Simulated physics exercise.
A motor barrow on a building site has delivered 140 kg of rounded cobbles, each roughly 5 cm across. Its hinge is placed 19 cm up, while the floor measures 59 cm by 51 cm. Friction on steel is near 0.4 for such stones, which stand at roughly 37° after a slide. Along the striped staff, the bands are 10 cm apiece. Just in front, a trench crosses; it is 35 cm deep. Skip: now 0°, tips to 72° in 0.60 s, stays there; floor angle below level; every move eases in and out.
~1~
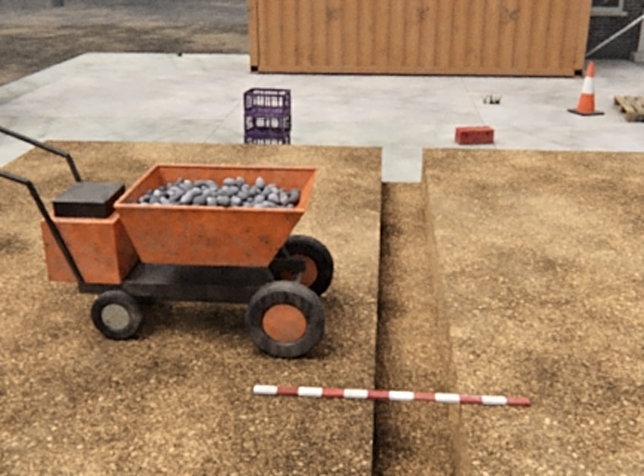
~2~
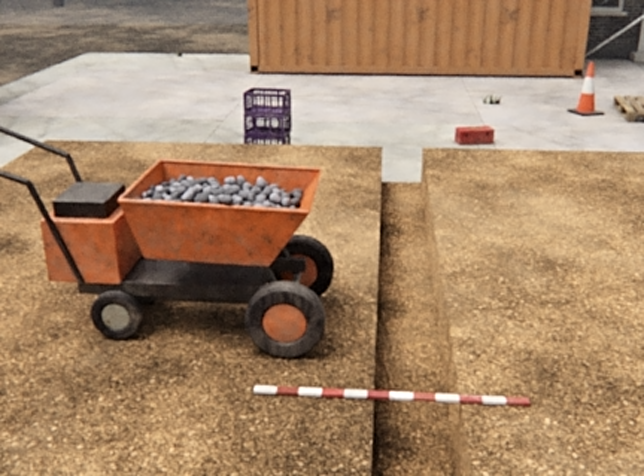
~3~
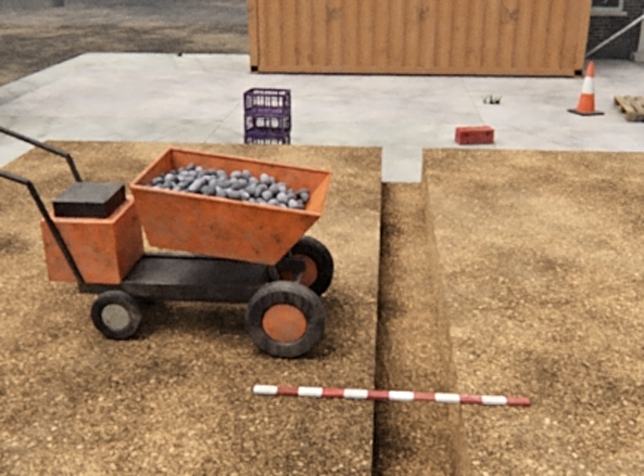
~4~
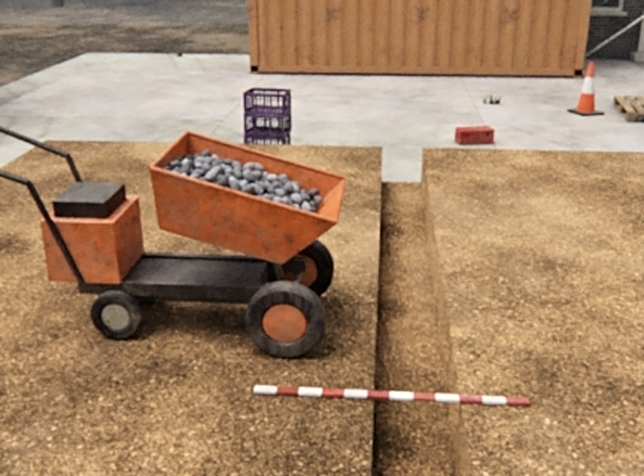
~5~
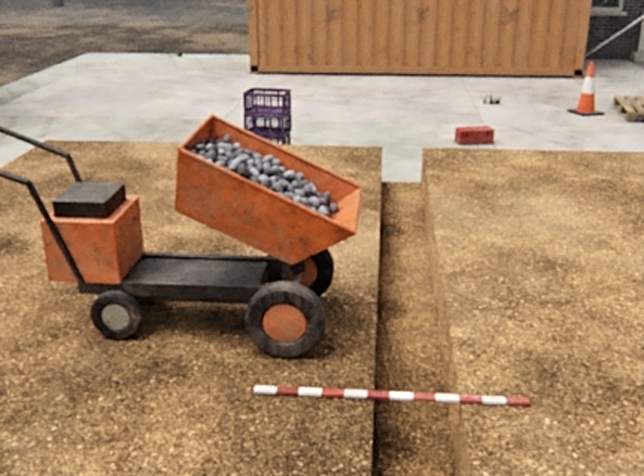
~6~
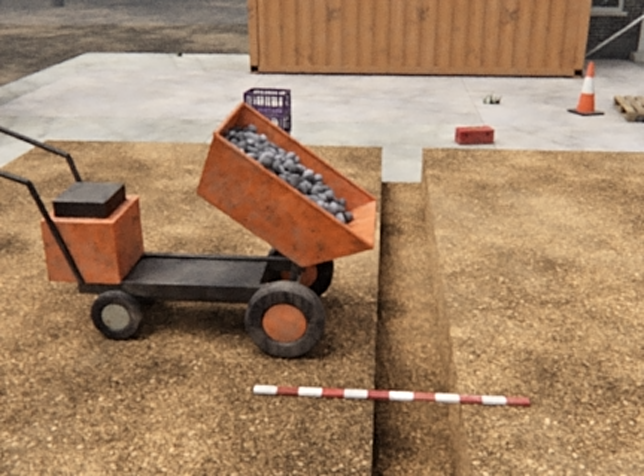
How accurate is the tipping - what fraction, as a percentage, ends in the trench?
Close to 38 in every hundred.
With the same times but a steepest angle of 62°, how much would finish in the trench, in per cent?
I'd expect around 30 in a hundred.
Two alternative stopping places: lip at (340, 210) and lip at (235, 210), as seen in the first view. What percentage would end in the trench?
From the first place around 15 per cent, from the other around 85.
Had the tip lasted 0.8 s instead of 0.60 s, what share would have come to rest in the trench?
With that timing, about 50 per cent.
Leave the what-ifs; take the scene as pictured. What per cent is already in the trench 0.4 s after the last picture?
By that moment, roughly 20 per cent of the load.
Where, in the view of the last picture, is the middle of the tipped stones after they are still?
I'd point somewhere around (485, 329).
Then, 0.1 s after the last picture the floor is at 61°, 100 % in the skip; the foremost stones are at (382, 250).
Then, 0.4 s after the last picture the floor is at 72°, 65 % in the skip, 19 % in the trench, 16 % past the trench; the foremost stones are at (488, 320).
Then, 0.7 s after the last picture the floor is at 72°, 15 % in the skip, 22 % in the trench, 63 % past the trench; the foremost stones are past the picture's edge.
Then, 2.7 s after the last picture the floor is at 72°, 0 % in the skip, 38 % in the trench, 62 % past the trench; the foremost stones are past the picture's edge.
